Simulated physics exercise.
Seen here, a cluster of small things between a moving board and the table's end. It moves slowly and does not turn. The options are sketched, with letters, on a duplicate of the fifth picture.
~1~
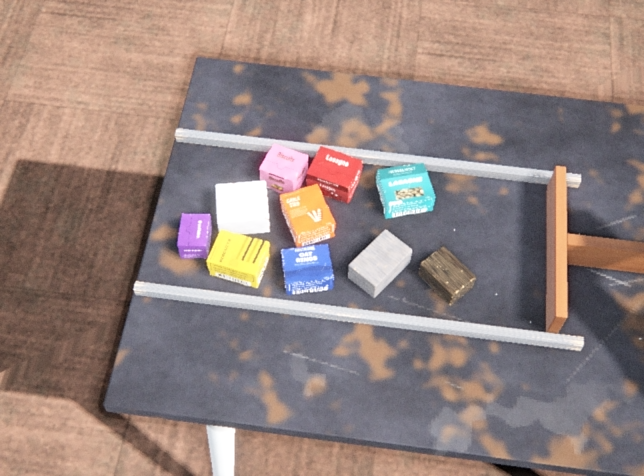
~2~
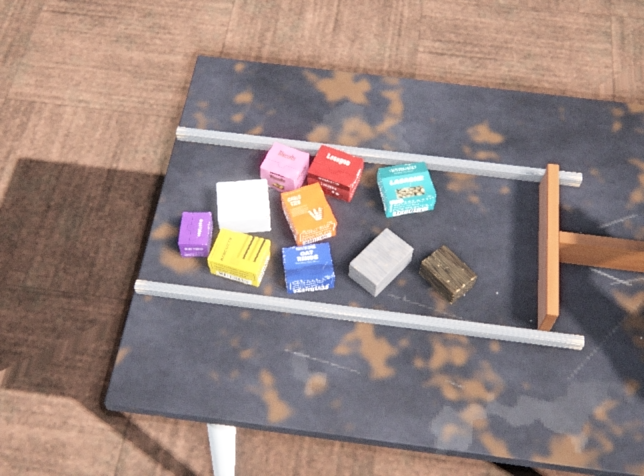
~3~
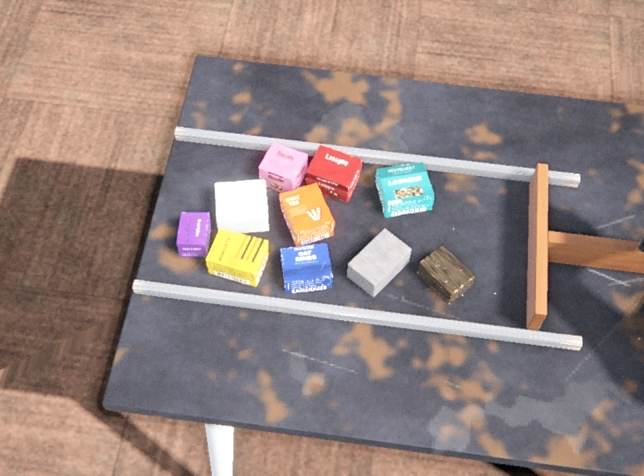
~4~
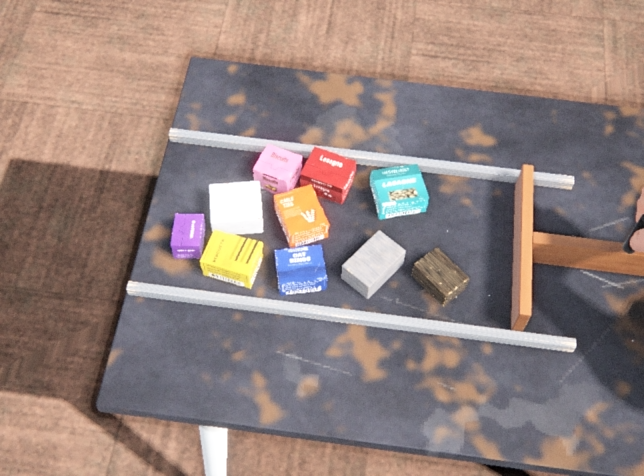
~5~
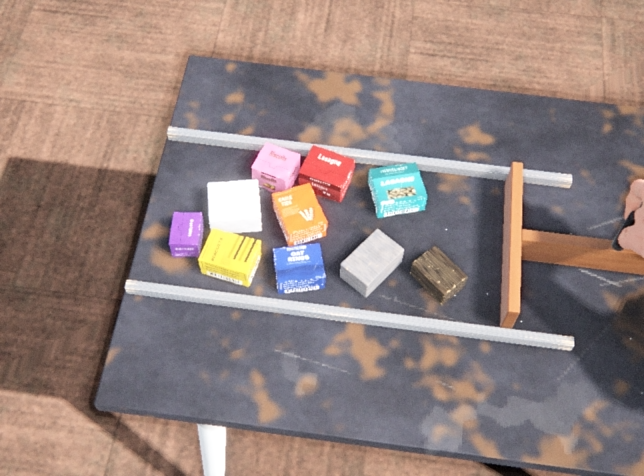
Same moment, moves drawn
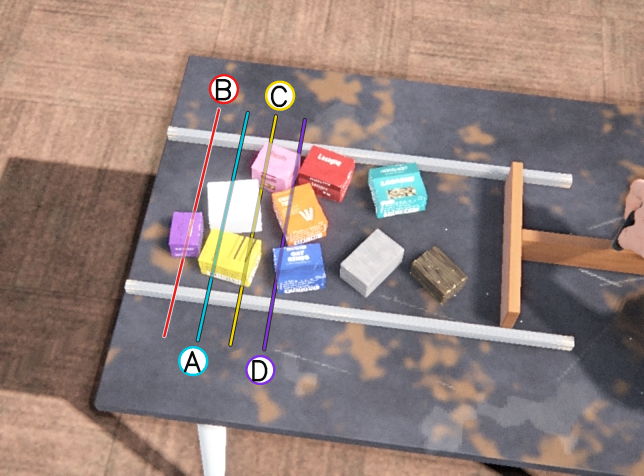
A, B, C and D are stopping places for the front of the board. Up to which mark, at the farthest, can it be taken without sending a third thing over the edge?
The farthest such stop is D.
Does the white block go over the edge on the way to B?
By then, yes.
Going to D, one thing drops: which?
It is the purple packet.
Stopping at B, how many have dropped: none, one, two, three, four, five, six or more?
In all, six or more.
On the marked copy, A at (225, 218); B at (194, 214); C at (255, 222); D at (286, 226).
With D. Early on, board (434, 223); black block (396, 264); grey block (353, 255).
Further on, board (352, 213); purple packet (165, 227); yellow packet (198, 253).
At the end, board (291, 205); purple packet over the edge; yellow packet (137, 246); one fallen.
As for the rest, A drops six; B drops eight; C drops four.
